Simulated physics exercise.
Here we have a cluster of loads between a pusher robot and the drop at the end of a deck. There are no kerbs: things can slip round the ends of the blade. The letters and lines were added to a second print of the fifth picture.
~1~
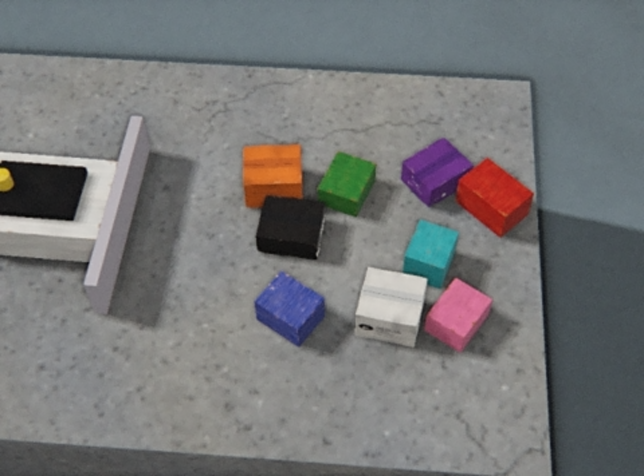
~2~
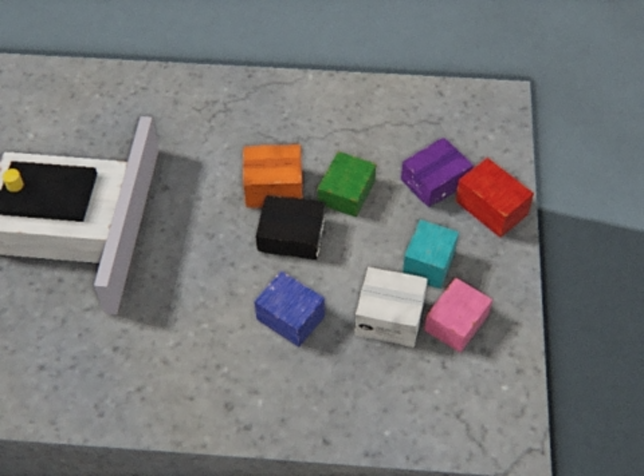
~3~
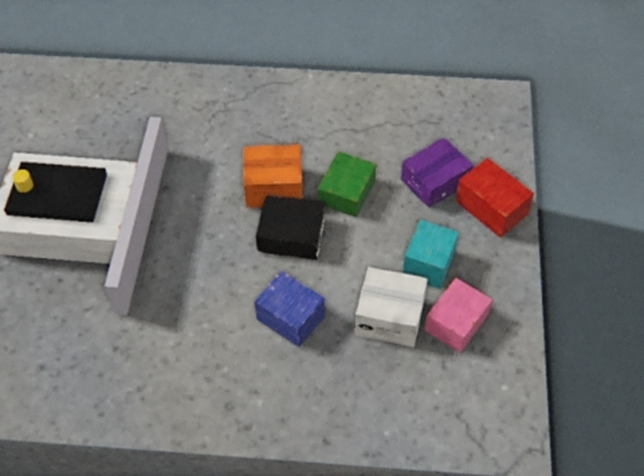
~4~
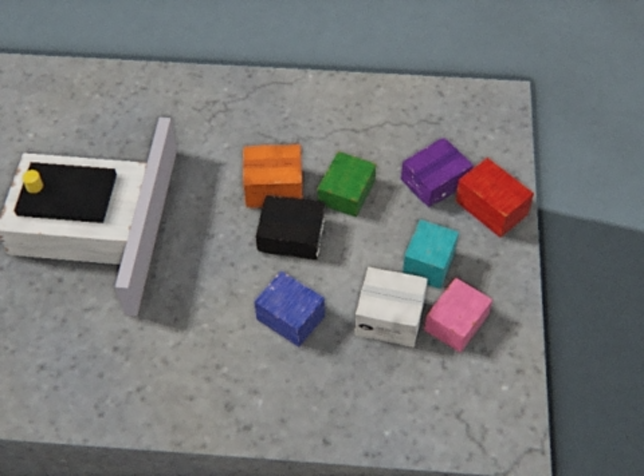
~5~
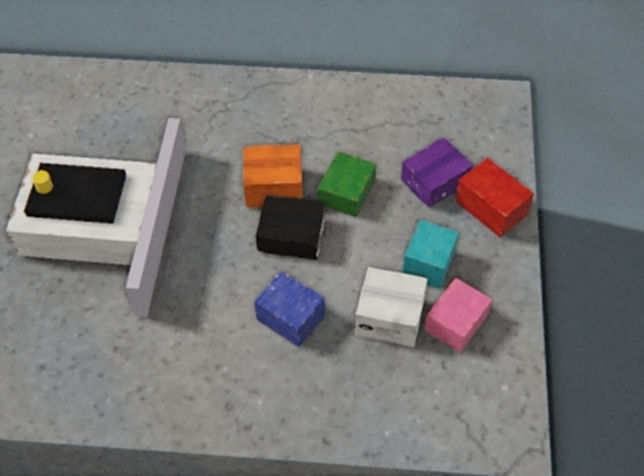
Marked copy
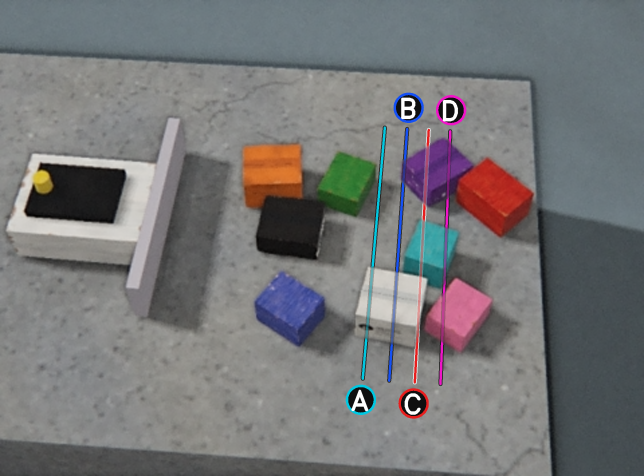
On a grey deck, a white pusher robot creeps right toward a cluster of still, coloured boxes.
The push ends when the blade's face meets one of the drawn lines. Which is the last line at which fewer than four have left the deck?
Line D.
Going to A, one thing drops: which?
The red crate goes over.
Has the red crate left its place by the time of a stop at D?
By then, yes.
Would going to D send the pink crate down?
By then, yes.
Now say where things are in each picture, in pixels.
In the first frame, robot (43, 190); black parcel (291, 228); red crate (494, 198).
In the second frame, robot (53, 190); blue crate (290, 309).
In the third frame, robot (63, 191); white parcel (391, 307).
In the fourth frame, robot (73, 192); turquoise crate (430, 254).
In the fifth frame, robot (83, 192); pink crate (459, 315); black parcel (291, 228); red crate (494, 198).
On the copy, A at (375, 242); B at (399, 244); C at (422, 245); D at (446, 247).
On D. First, robot (186, 198); green crate (355, 184); orange box (302, 180).
Then, robot (289, 205); red crate (537, 215); purple box (509, 175).
Finally, robot (371, 210); red crate over the edge; purple box over the edge; three fallen.
By contrast, A is within the limit but short; B is within the limit but short; C is within the limit but short.
